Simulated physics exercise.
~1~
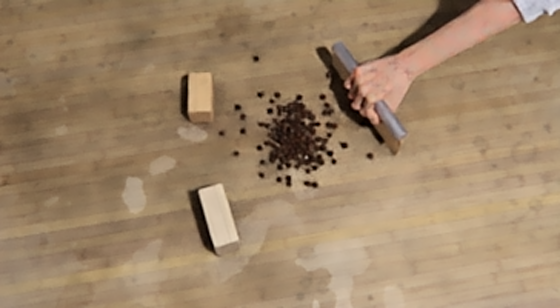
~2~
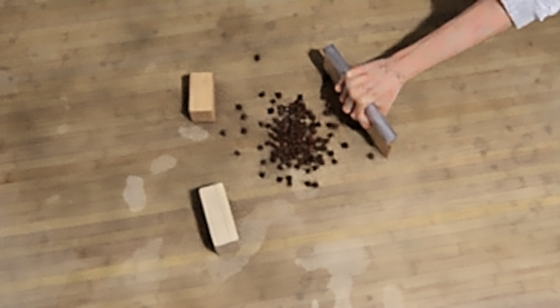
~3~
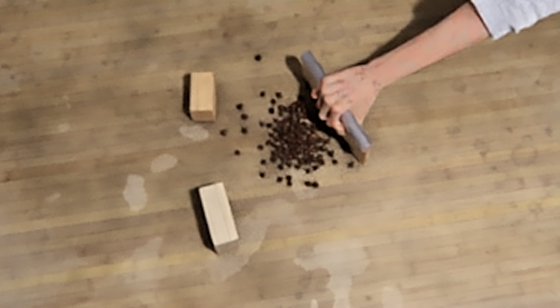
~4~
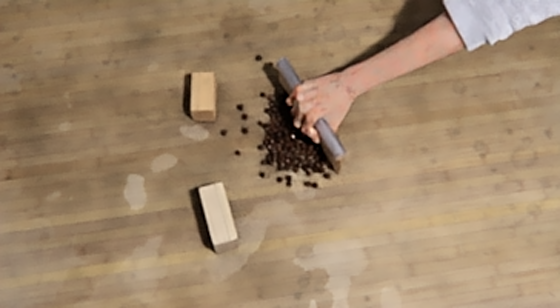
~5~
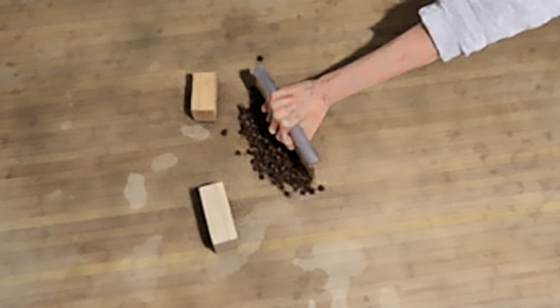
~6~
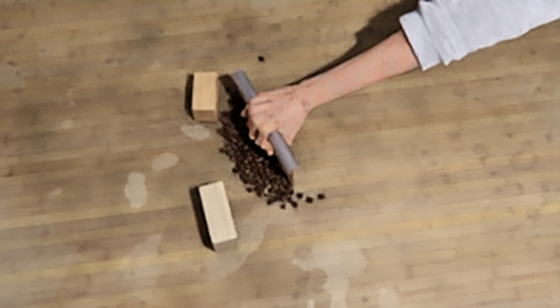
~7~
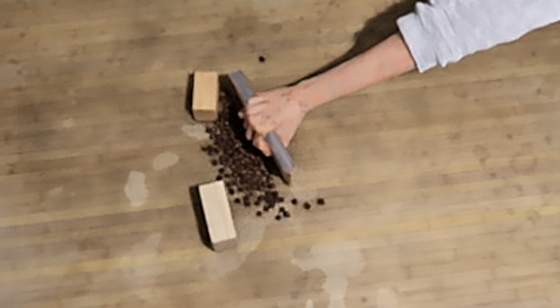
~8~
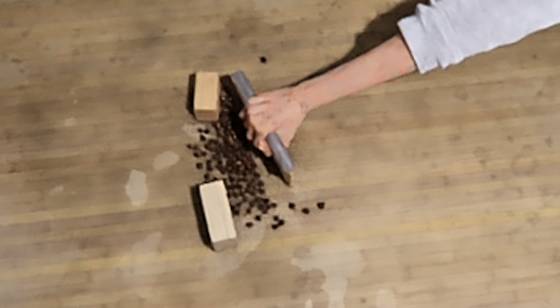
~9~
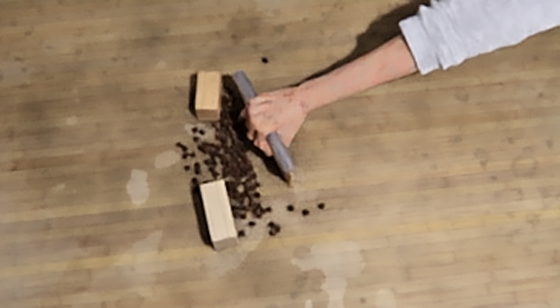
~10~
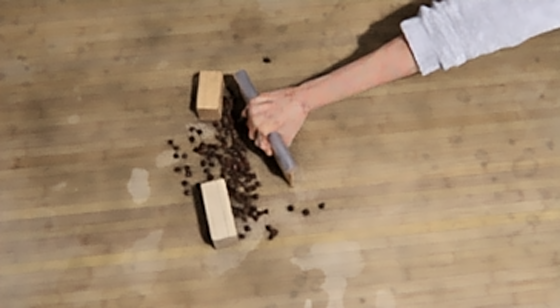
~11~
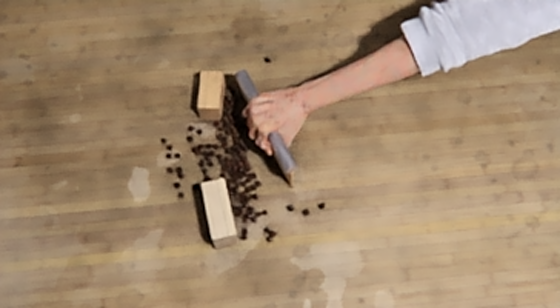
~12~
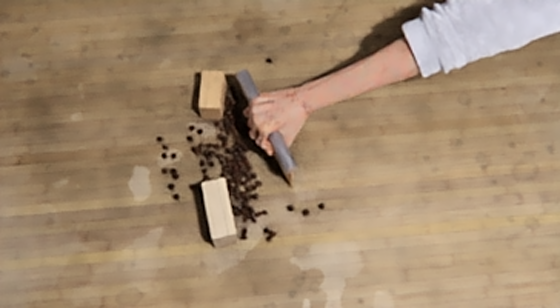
A hand in a pale sleeve grips a grey scraper at the right of a loose pile of small dark brown balls, seen from above on a worn, light brown wooden surface. Two pale wooden blocks stand to the left, one above the other with a gap between them. The scraper slides left, meets the pile and pushes it toward the blocks, then stops beside the upper one. The balls keep spreading left, and some roll through the gap. Most end bunched before the blocks, with a smaller group scattered beyond and a few strays left behind.
